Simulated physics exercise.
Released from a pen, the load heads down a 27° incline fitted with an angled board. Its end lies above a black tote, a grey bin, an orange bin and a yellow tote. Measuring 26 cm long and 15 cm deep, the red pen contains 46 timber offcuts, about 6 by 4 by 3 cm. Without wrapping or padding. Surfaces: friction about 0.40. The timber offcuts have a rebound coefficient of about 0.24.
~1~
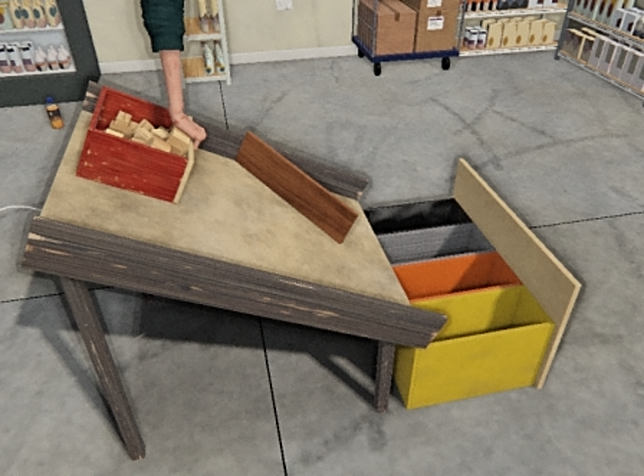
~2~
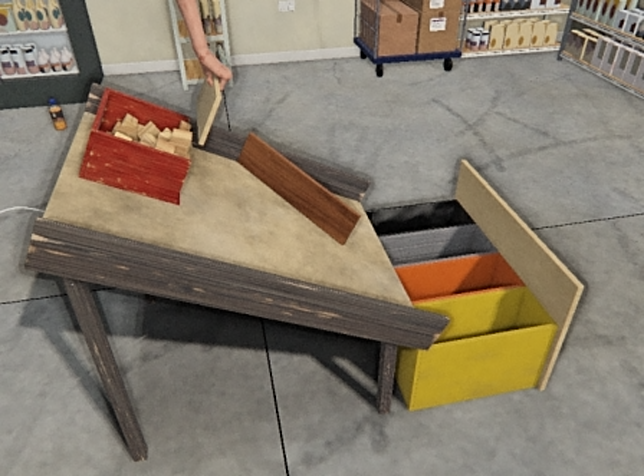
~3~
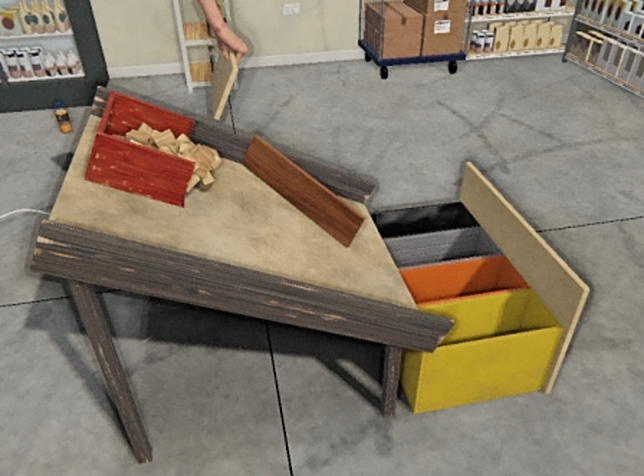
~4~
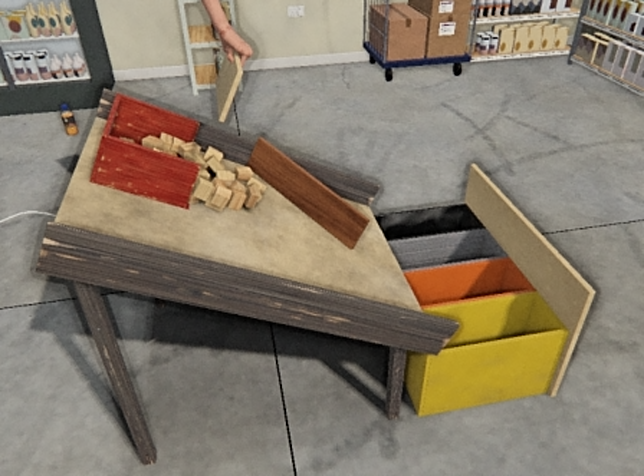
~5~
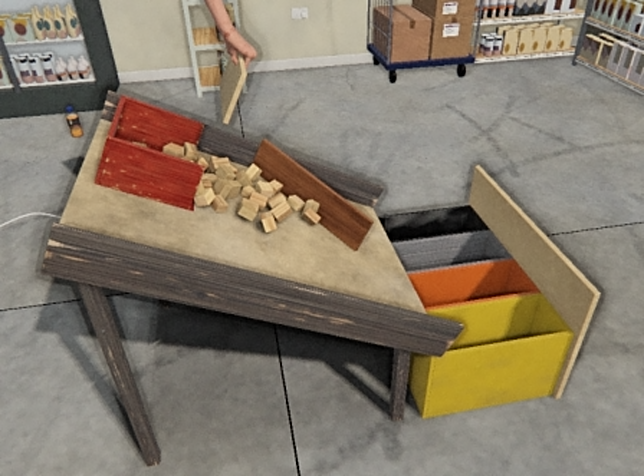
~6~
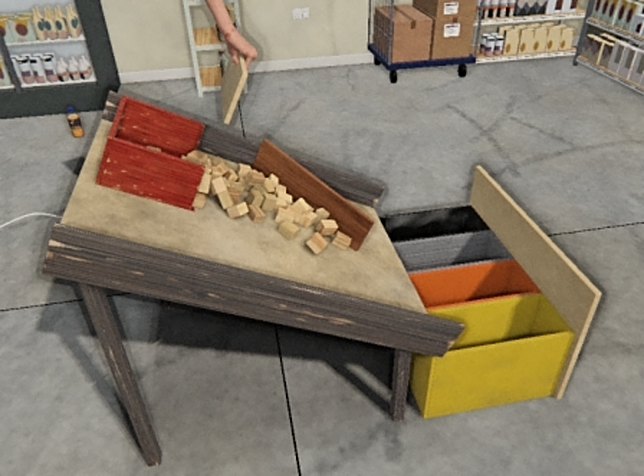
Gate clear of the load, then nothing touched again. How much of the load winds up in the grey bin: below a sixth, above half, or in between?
Of the timber offcuts, under one sixth come to rest in the grey bin.
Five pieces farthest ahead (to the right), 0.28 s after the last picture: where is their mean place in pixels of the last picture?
Close to (386, 267).
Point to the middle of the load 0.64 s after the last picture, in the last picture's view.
Roughly at pixel (311, 225).
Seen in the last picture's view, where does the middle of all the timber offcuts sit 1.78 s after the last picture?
Look around pixel (326, 231).
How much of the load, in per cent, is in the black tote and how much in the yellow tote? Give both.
Estimate: 0 % then 0 %.
Then, 0.28 s after the last picture, 1 still in the red pen, 44 on the slope and 1 in the air.
Then, 0.64 s after the last picture, 4 in the orange bin, 1 in the yellow tote, 40 on the slope and 1 in the air.
Then, 1.14 s after the last picture, 9 in the orange bin, 1 in the yellow tote, 33 on the slope and 3 in the air.
Final count (1.78 s after the last picture), 17 in the orange bin, 1 in the yellow tote and 28 on the slope. Asked share, 0 of 46, 0 per cent.
